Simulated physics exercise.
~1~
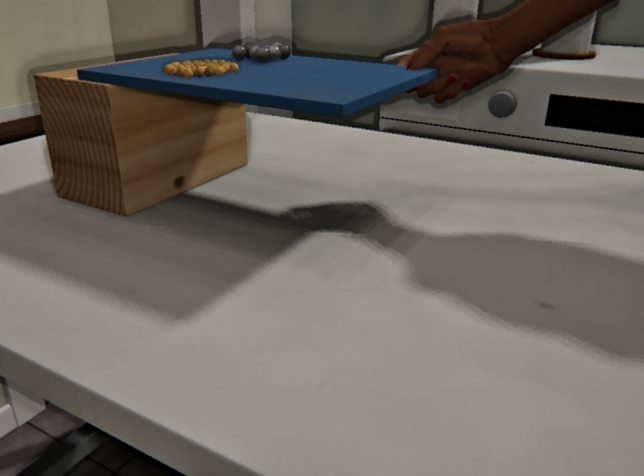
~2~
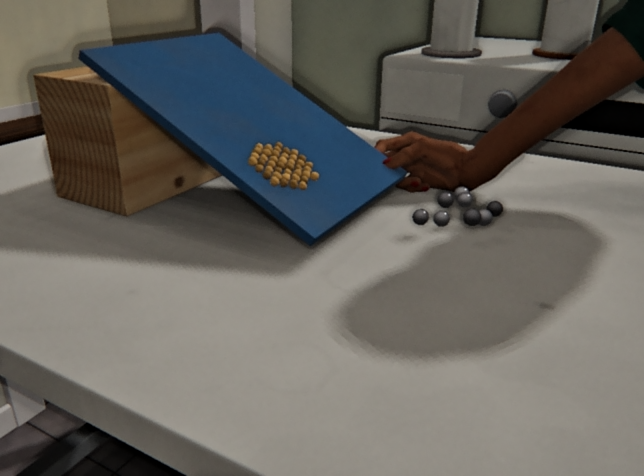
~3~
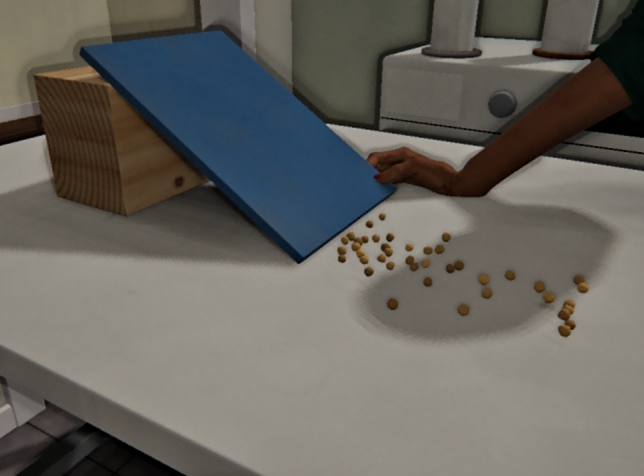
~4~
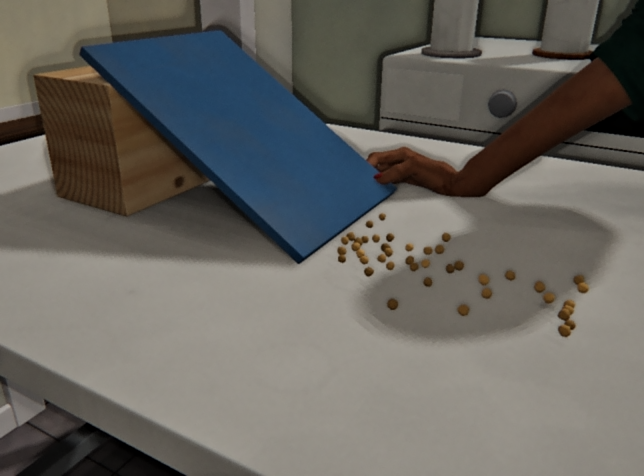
Hand lowering one end of a blue board into a ramp, grey balls rolling out of view, yellowish pieces scattering near its foot.
